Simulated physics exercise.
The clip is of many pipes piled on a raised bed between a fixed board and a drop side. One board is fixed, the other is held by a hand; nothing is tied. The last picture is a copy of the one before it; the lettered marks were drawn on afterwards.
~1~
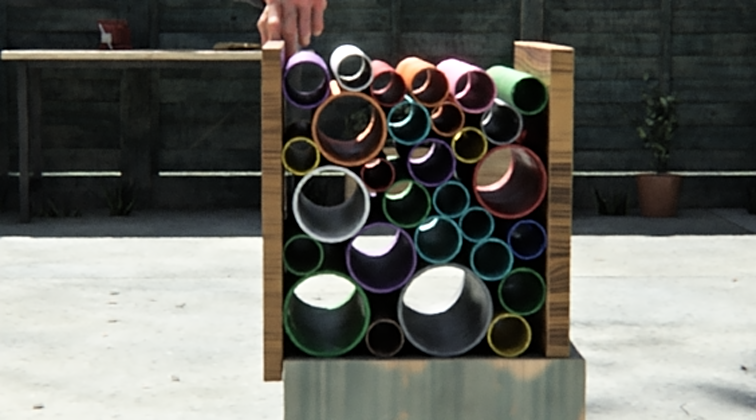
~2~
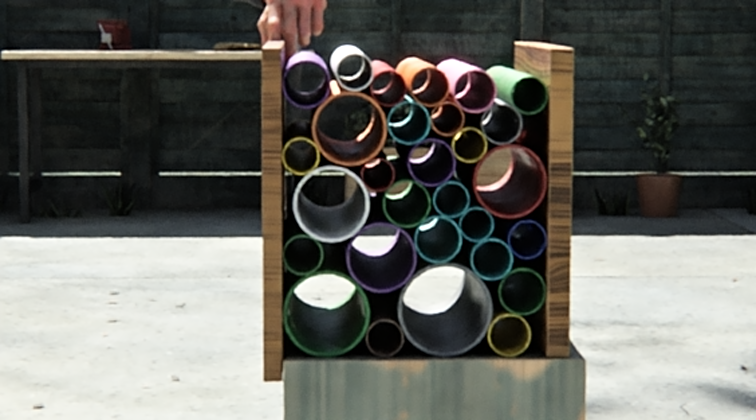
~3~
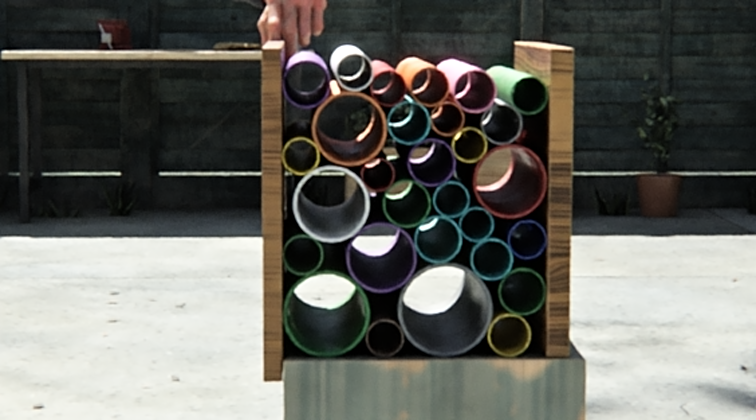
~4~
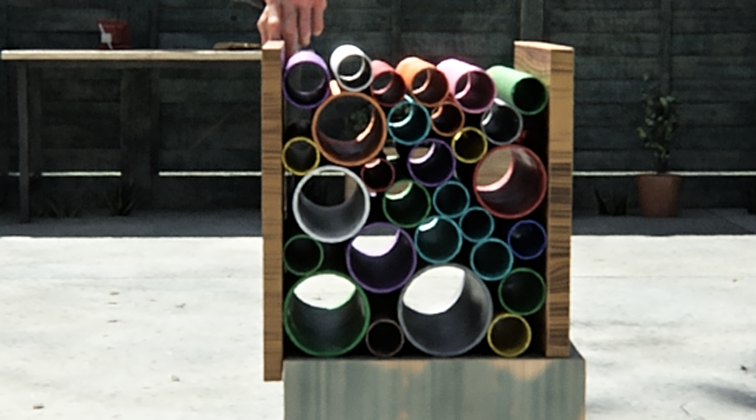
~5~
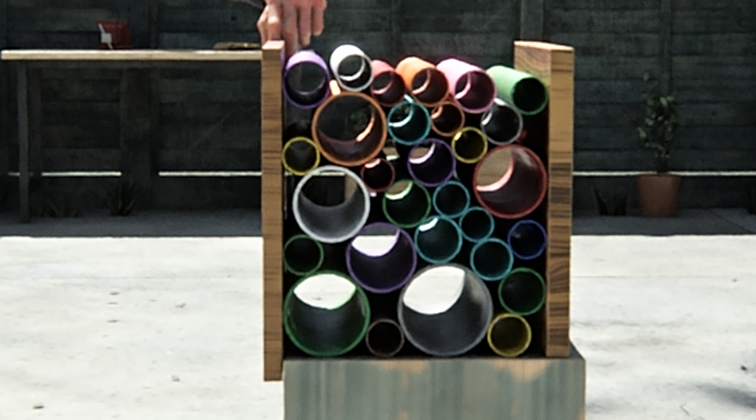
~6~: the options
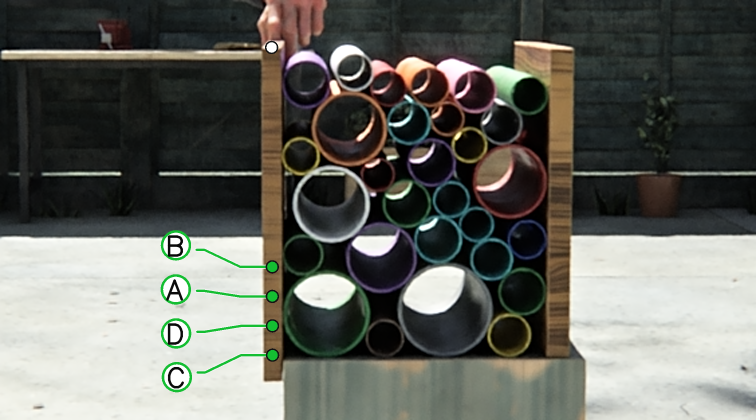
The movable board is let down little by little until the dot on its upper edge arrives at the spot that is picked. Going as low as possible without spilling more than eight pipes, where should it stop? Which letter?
Stop at B.
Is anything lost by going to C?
Yes.
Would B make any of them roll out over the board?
At B: Yes.
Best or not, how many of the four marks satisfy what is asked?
One of the four.
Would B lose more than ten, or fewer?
At B, fewer than ten.
On the copy, A at (273, 297); B at (273, 267); C at (273, 355); D at (273, 326); the white dot at (272, 48).
On B. First, top of the board (282, 141).
Then, top of the board (282, 243).
Finally, top of the board (282, 266), about four out over the board.
By contrast, A more than eight out over the board; C more than eight out over the board; D more than eight out over the board.
